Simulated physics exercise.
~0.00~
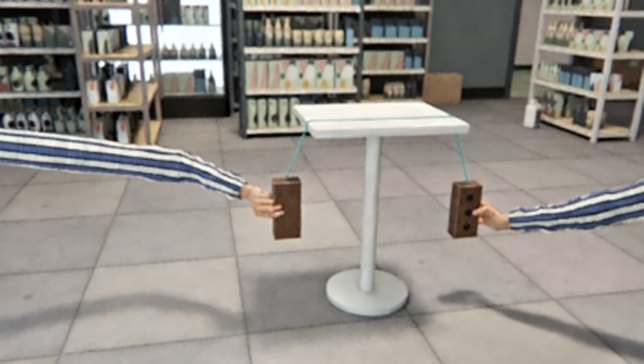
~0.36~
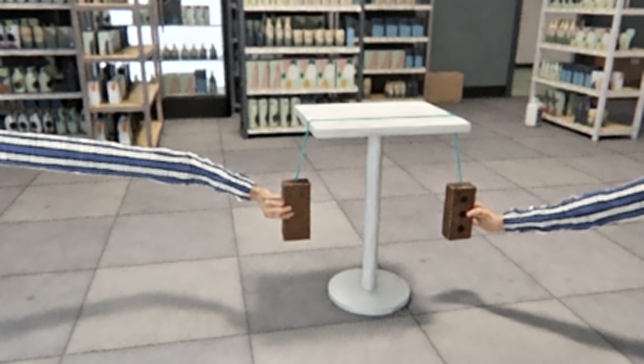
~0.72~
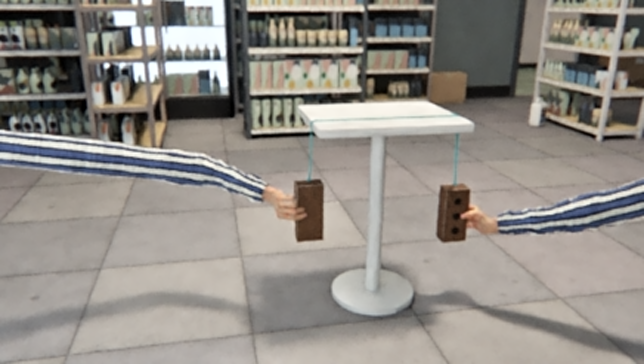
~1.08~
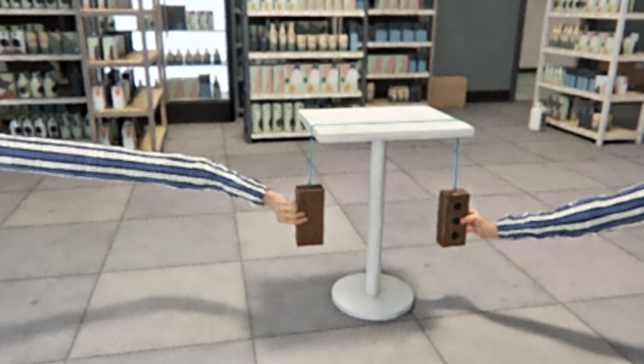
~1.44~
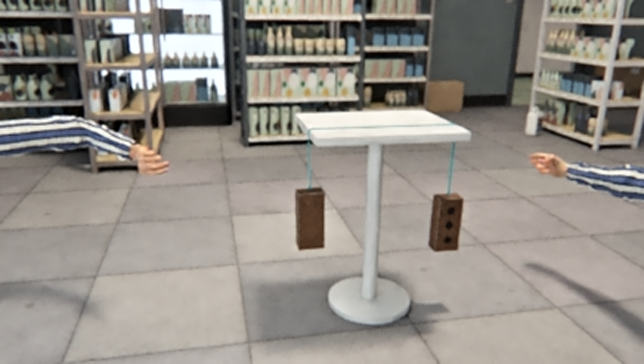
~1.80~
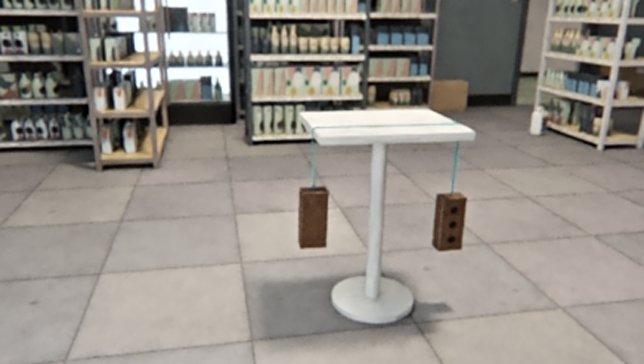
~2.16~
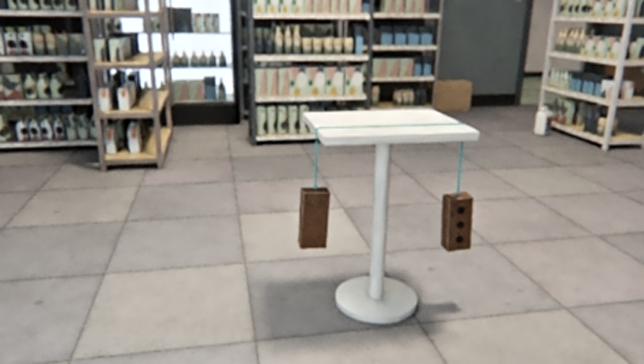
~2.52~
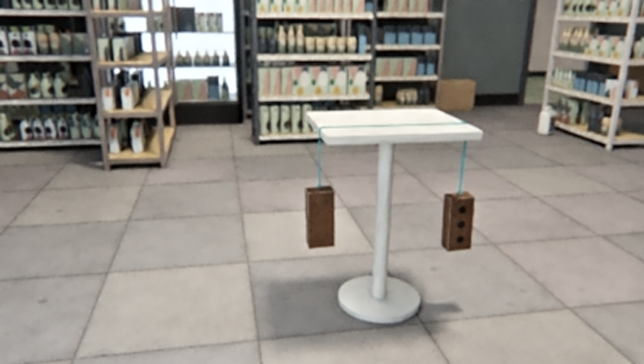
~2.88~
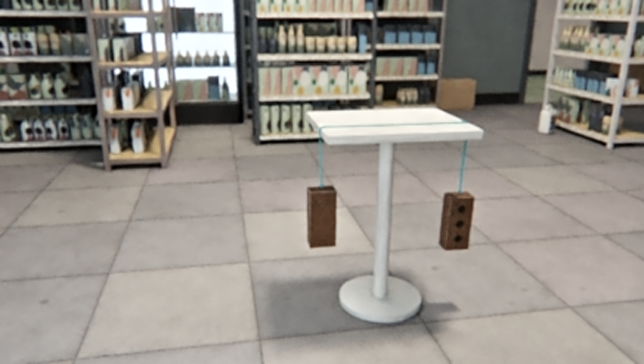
Two brown bricks joined by a thin blue-green ribbon draped over a small white table were held on either side by hands in striped sleeves, which eased them inward, let go and drew away, leaving both bricks hanging still at about the same height.
